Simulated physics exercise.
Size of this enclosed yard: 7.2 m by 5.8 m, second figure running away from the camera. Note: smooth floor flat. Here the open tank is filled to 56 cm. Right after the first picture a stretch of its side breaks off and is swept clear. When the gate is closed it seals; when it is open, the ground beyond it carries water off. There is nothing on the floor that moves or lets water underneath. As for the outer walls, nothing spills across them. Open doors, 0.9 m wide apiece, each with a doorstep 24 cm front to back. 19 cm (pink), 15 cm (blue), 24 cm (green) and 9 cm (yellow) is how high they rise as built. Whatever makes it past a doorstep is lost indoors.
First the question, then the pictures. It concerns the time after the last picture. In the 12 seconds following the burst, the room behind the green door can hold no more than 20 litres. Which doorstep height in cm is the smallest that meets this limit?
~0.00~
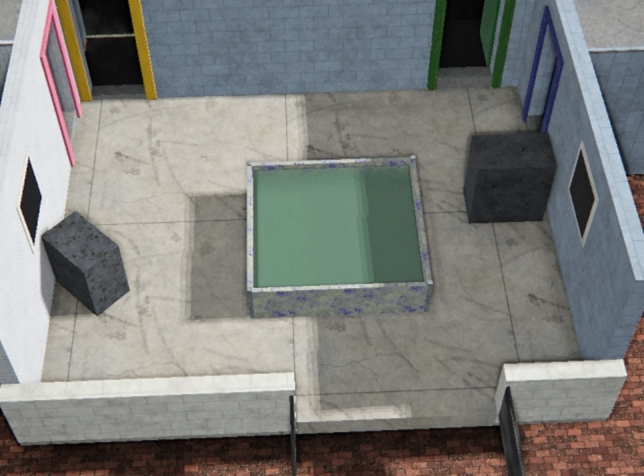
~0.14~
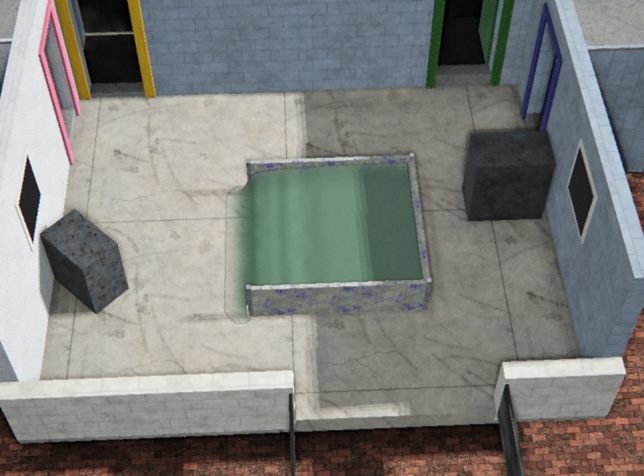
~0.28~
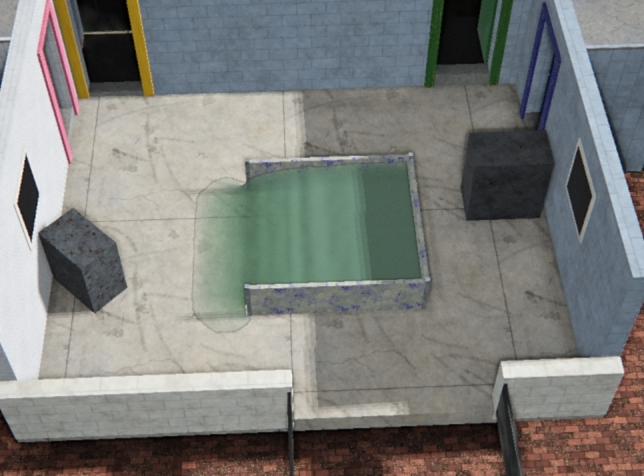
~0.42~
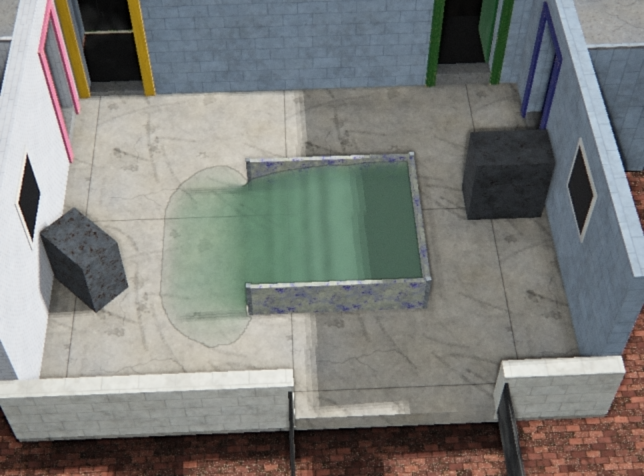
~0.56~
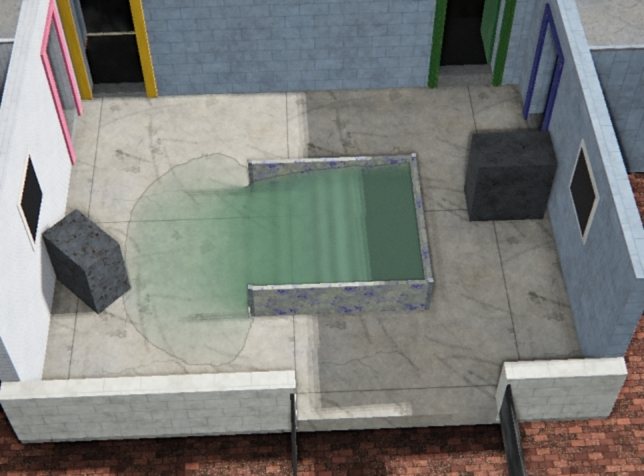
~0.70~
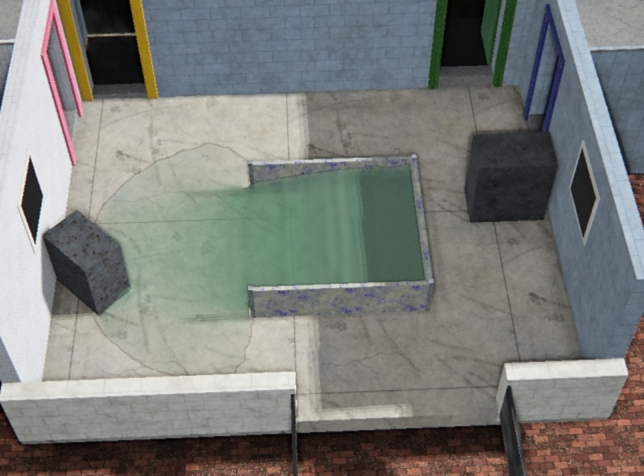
A height of roughly 7.5 cm.
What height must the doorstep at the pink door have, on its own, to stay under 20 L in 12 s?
Pink door, minimum about 14.0 cm.
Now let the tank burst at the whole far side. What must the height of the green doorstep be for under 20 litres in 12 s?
Close to 17 cm at the least.
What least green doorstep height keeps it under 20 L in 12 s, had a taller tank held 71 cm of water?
Minimum height: Approx. 10.0 cm.
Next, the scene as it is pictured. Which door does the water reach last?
Blue, last of all.
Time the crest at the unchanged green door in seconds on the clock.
Some 10.0 s, more or less.
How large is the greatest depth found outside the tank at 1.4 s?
It gets to close to 38 centimetres there.
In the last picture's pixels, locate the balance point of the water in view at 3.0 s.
The water is centred around (184, 247) in the last picture's pixels.
After 1.4 s water covers 35 % of the floor, deepest (38 cm) near (64, 230); it has not reached the green door.
After 3.0 s water covers 40 % of the floor, deepest (40 cm) near (82, 100); it has not reached the green door.
After 12.0 s water covers 100 % of the floor, deepest (12 cm) near (427, 198); 10 cm at the green door, 0 litres in over its 24 cm doorstep.
At the green door as built, the water arrived by 5.4 s and peaked near 13 cm at 9.8 s.
With a doorstep of 7 cm, 25 litres would have come in within the 12 s; with 9.5 cm, 7 litres. So under 20 litres takes about 7.5 cm.
